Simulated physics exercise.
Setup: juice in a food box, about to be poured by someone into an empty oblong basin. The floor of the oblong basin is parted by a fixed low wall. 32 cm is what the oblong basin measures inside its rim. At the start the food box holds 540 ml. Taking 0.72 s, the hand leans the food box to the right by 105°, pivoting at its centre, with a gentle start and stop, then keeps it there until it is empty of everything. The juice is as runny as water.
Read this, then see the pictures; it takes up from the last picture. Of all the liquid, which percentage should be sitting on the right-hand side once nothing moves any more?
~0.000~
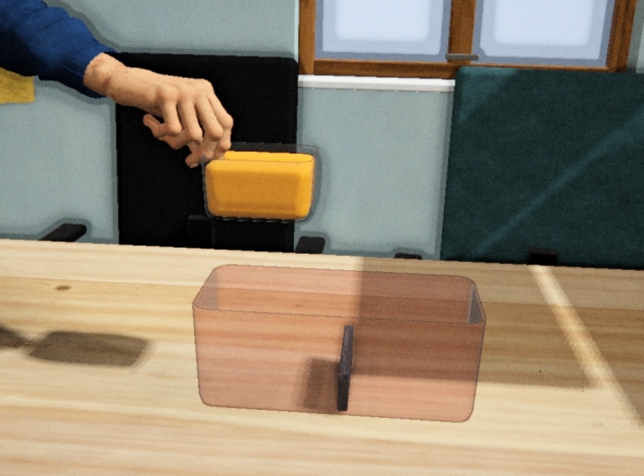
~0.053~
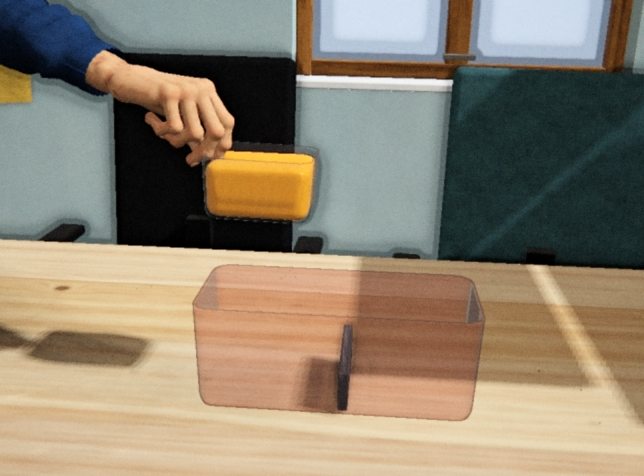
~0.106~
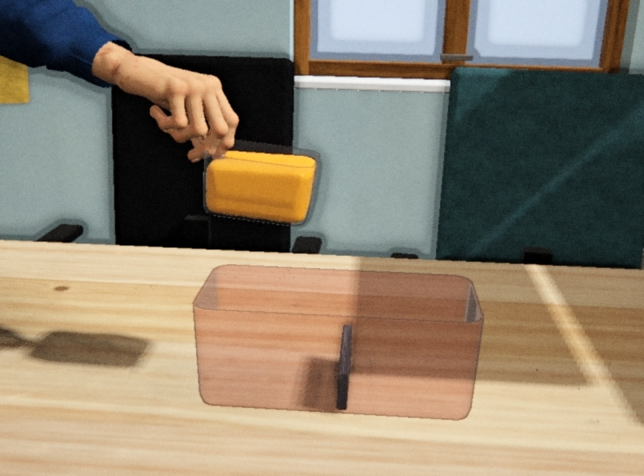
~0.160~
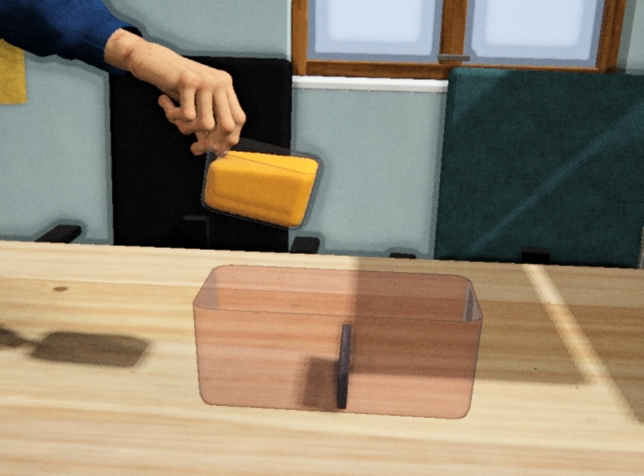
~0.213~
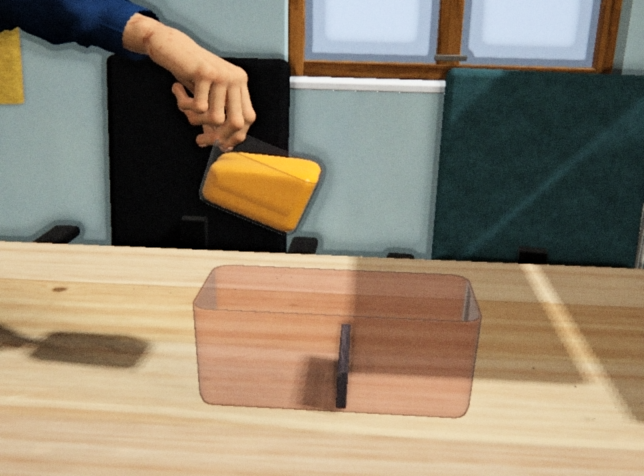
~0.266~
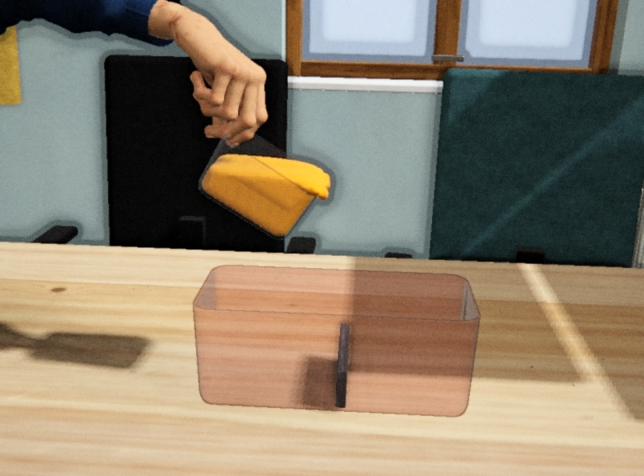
Around 72 per cent should be sitting there.
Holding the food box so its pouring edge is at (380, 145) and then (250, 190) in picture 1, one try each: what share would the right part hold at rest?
I'd expect close to 95 per cent and then close to 5 per cent.
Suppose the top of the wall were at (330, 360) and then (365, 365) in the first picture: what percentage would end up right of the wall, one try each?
Try 1: 80 %; try 2: 50 %.
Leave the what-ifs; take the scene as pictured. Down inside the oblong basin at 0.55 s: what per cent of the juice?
The basin holds roughly 38 in a hundred parts at that moment.
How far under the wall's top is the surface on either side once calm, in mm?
Left side: Around 42 mm. Right side: Around 28 mm.
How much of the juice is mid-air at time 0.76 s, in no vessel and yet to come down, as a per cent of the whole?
Estimate: Around 5 per cent.
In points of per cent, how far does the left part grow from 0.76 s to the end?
Roughly 10 percent.
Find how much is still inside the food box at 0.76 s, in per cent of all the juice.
Near 5 in a hundred.
By 0.55 s the tilt is 92° and 23 per cent is still to pour, 1 is left of the wall and 37 right of it.
By 0.76 s the tilt is 105° and 5 per cent is still to pour, 17 is left of the wall and 73 right of it.
By 0.98 s the tilt is 105° and 0 per cent is still to pour, 26 is left of the wall and 72 right of it.
By 1.22 s the tilt is 105° and 0 per cent is still to pour, 27 is left of the wall and 72 right of it.
At rest 27 per cent lies left of the wall, 72 right of it and 1 outside.
